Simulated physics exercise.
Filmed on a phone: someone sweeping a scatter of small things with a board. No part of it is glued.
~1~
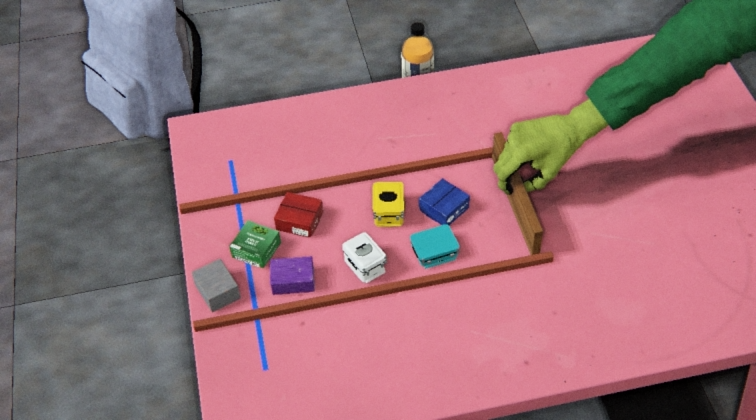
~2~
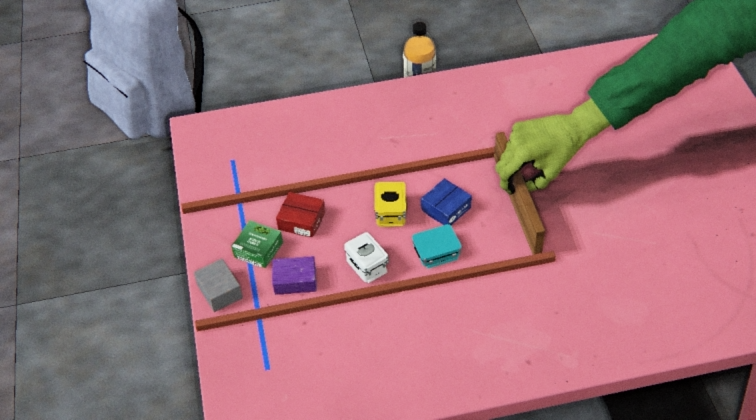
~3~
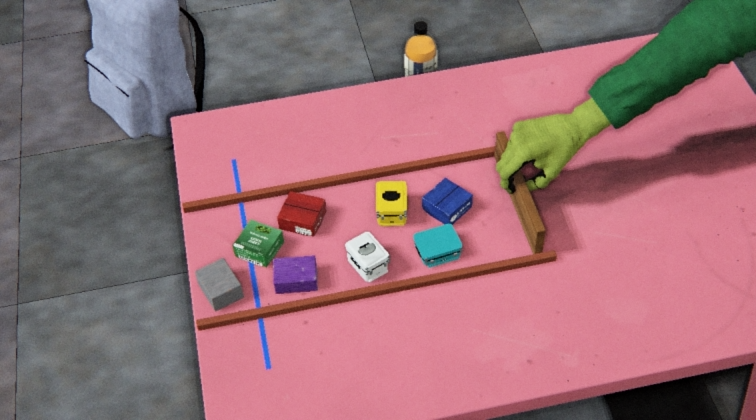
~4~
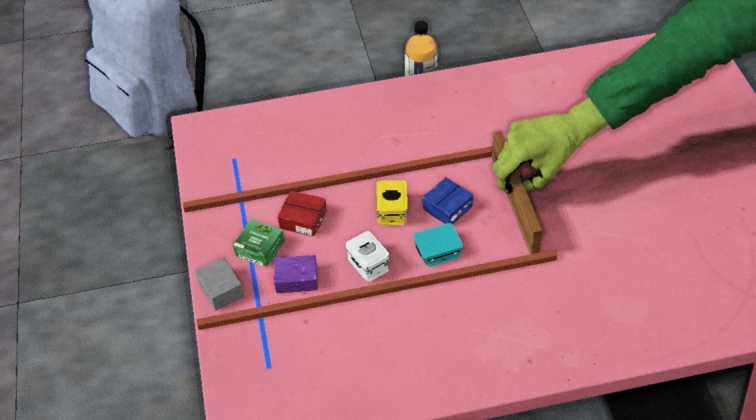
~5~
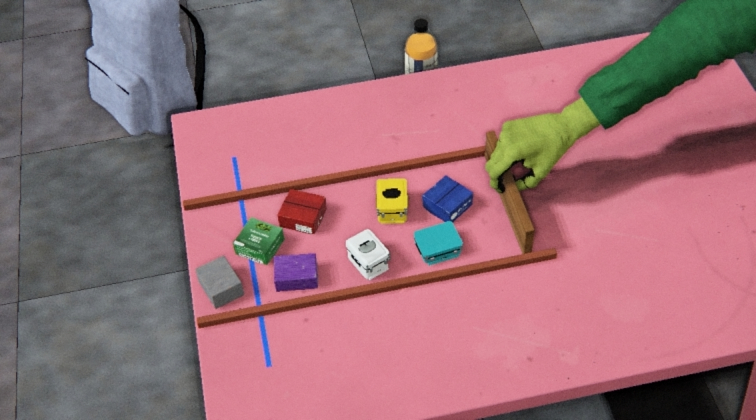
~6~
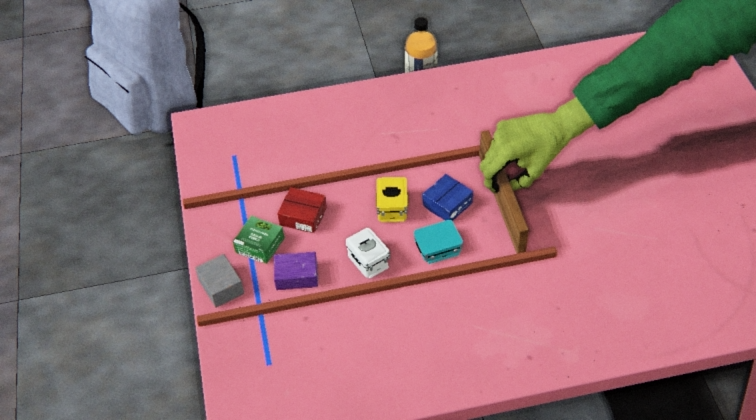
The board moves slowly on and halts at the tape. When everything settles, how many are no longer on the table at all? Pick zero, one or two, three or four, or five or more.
Three or four are off the table.
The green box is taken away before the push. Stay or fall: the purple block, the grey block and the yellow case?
Purple block gone, grey block gone, yellow case safe.
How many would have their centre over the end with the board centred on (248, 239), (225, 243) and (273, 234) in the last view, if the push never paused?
Over the end: 4, 6, 4.
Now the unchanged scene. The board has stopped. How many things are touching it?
Tally at the end: 2.
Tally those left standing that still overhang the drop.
Counting them gives 2.
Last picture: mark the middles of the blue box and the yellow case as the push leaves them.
Final pixels, roughly: (228, 232) for the first, (192, 231) for the other.
A little later, none off yet; grey block at rest near (220, 280); green box at rest near (259, 240); purple block at rest near (296, 271).
Next, none off yet; grey block shifted a little near (206, 280); green box shifted about its own width near (237, 249); purple block shifted about its own width near (245, 284).
When it is over, the number that fall off is three or four; down, red box, purple block, green box and grey block.
